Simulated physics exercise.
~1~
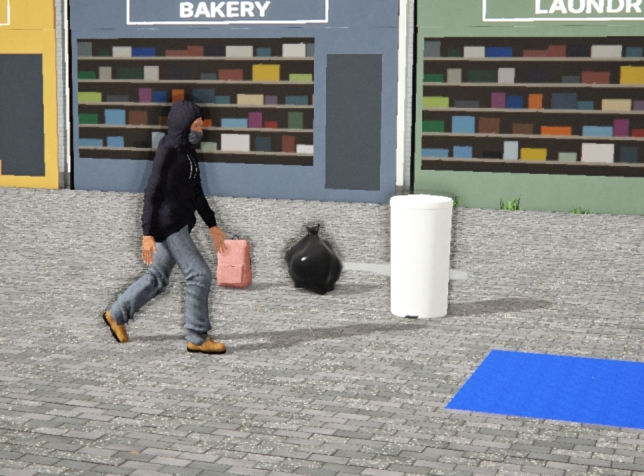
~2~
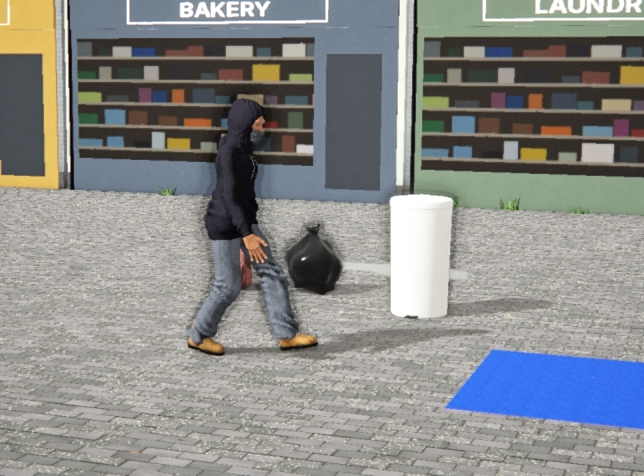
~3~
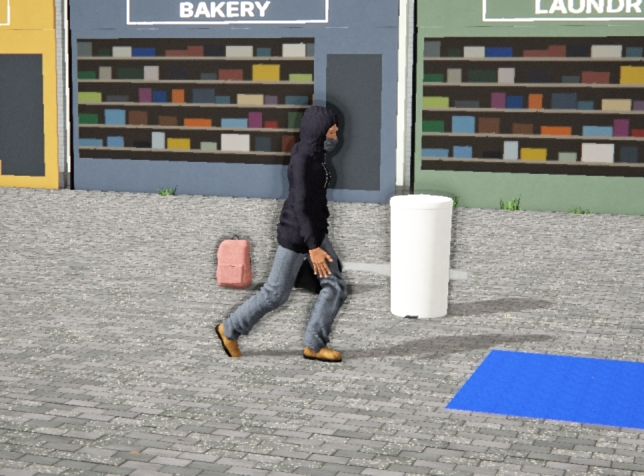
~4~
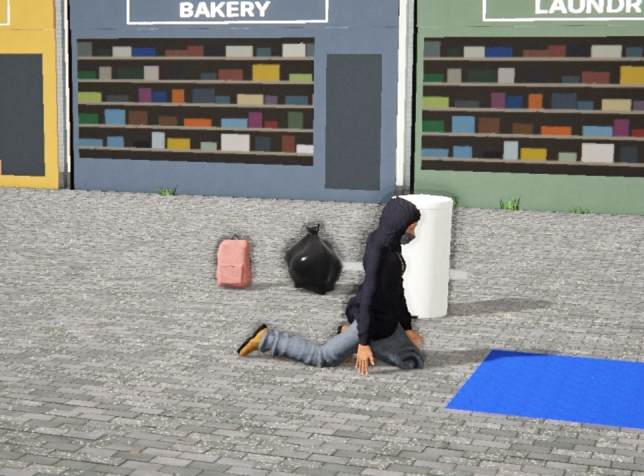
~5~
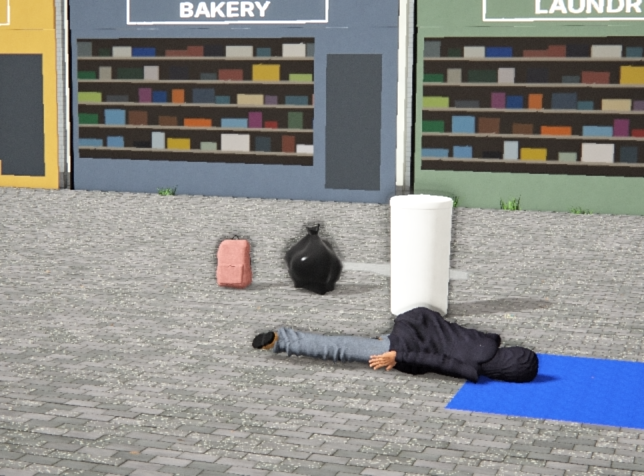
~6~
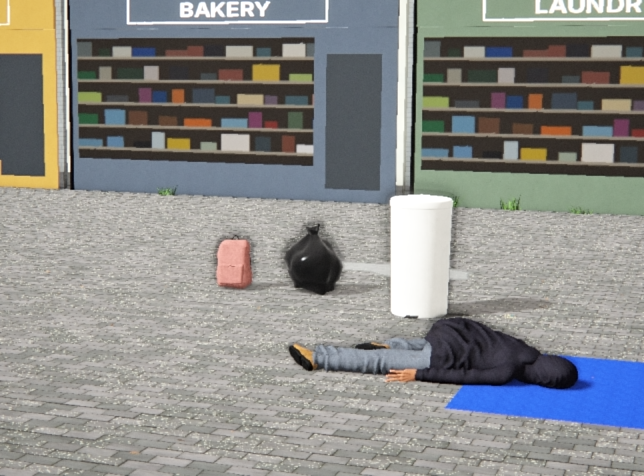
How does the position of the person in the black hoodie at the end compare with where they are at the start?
At the start the person is upright on the left, walking in front of the bakery near the pink backpack. By the end they are farther right and closer to the viewer, lying flat with the head and chest over the edge of the blue mat.
At the start, a visitor in a black hoodie, jeans and tan shoes walks to the right across grey paving in front of a bakery, passing a pink backpack and a black bag on the ground. The visitor strides on toward a white cylinder and a blue mat, then sinks to the knees with the hands reaching down. The body pitches forward and drops flat, the head reaching the mat. It shifts a little farther right and ends face down, head and chest past the mat's near edge, hips and legs still on the paving.
